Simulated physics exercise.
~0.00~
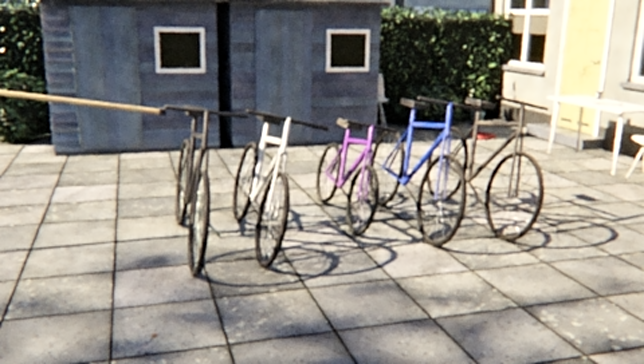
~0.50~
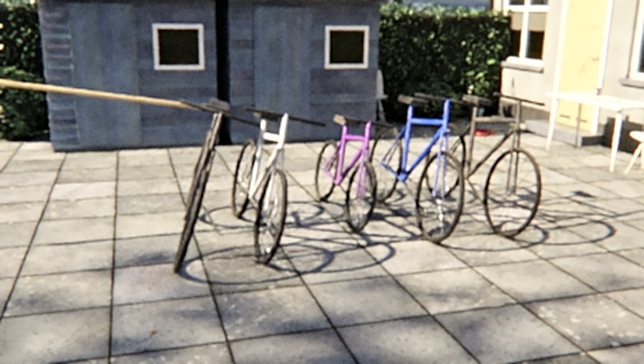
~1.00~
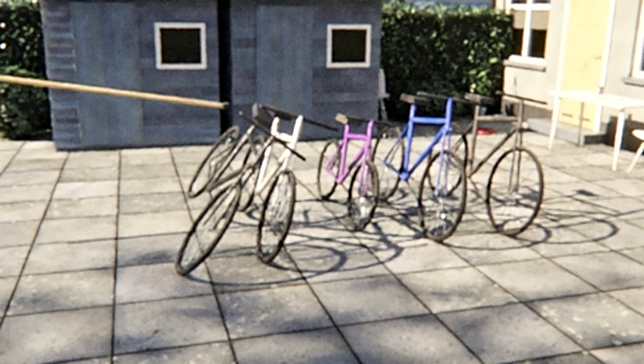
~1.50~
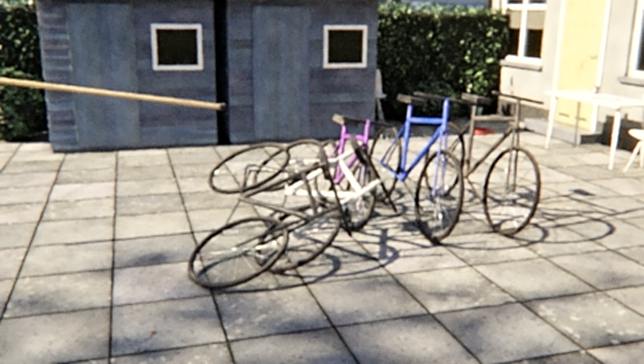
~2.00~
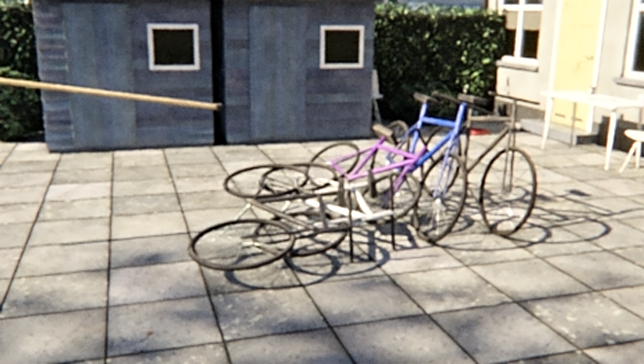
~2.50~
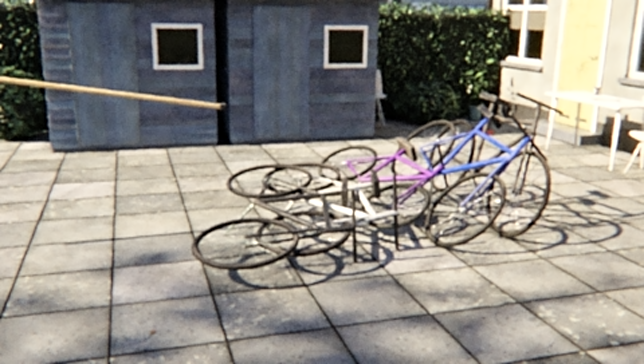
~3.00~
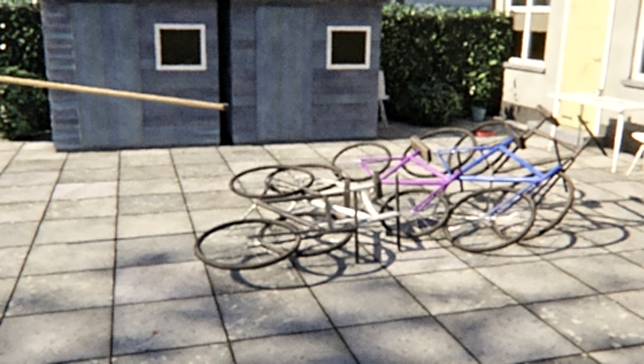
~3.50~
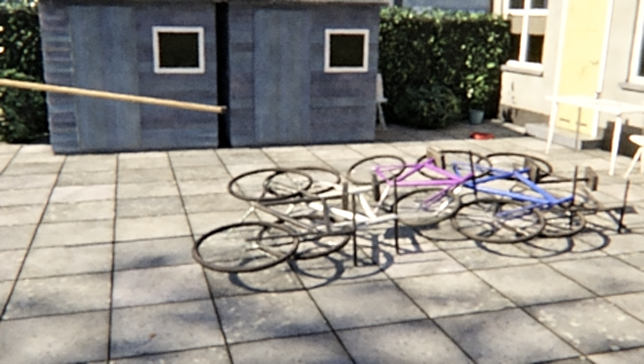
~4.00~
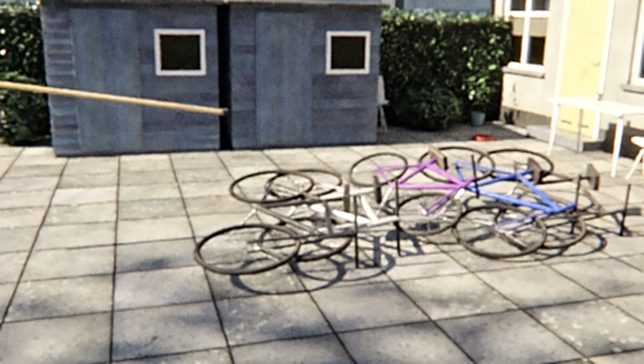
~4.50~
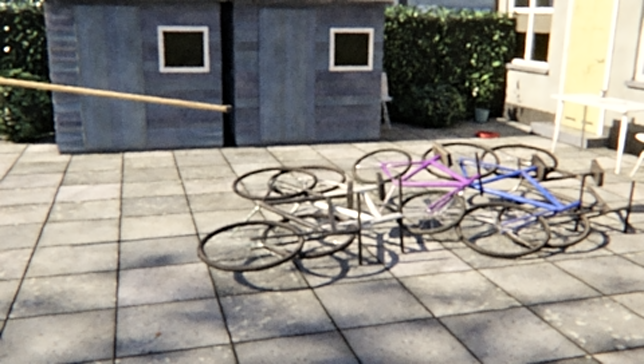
On a paved yard, a pole tips the first bicycle and all five topple rightward.
